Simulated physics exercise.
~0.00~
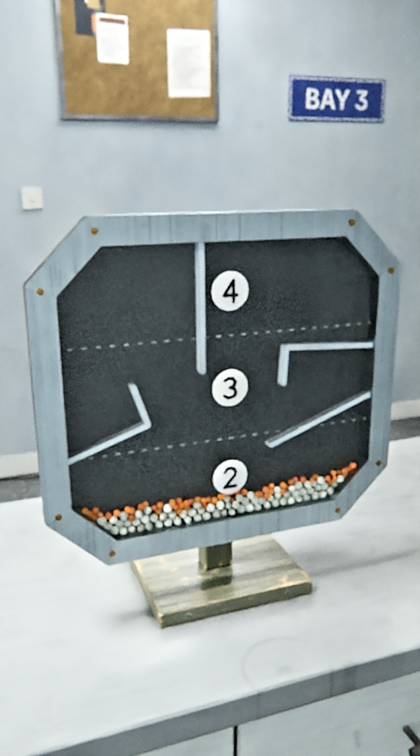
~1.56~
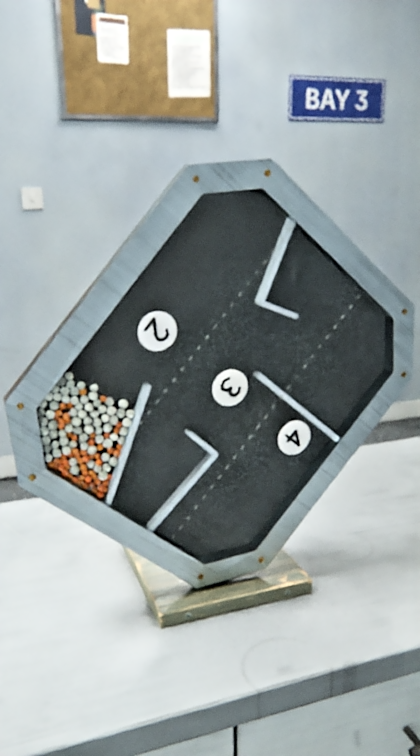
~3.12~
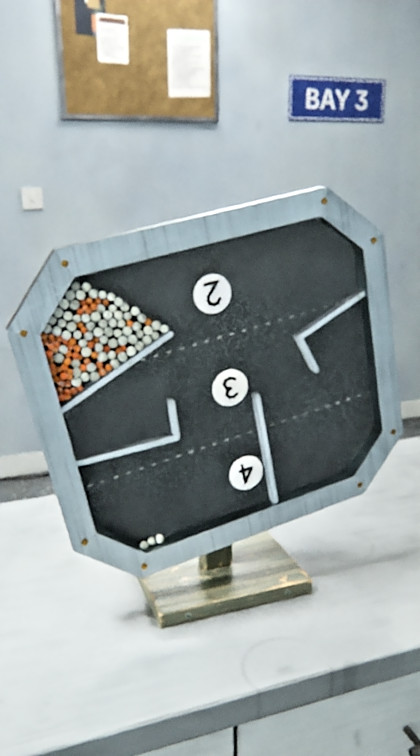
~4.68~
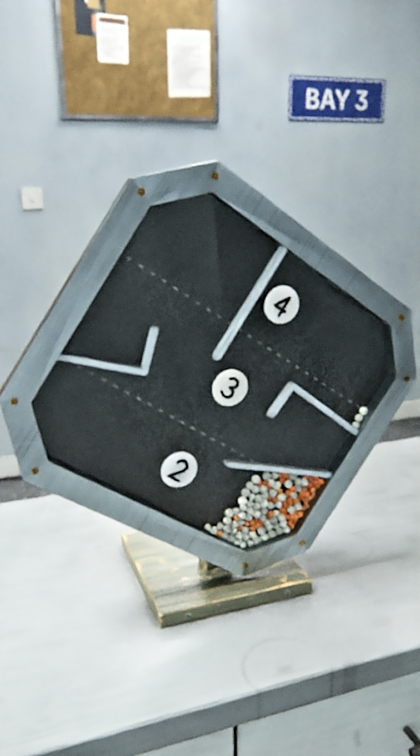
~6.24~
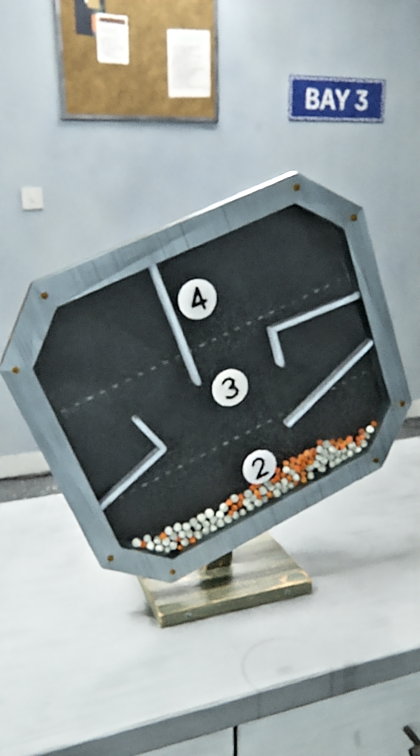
At first, a flat case with a pale frame stands nearly level on a wooden stand, white and smaller orange pills spread along its bottom in band two. It turns clockwise, and the pills bunch at the left behind a slanted strip. Almost upside down, it holds most of them in the upper left, while a few white ones lie at the bottom in band four. The case swings back anticlockwise, and the main heap gathers at the lower right. It ends tilted slightly anticlockwise, all the pills resting in band two in a layer rising rightward.
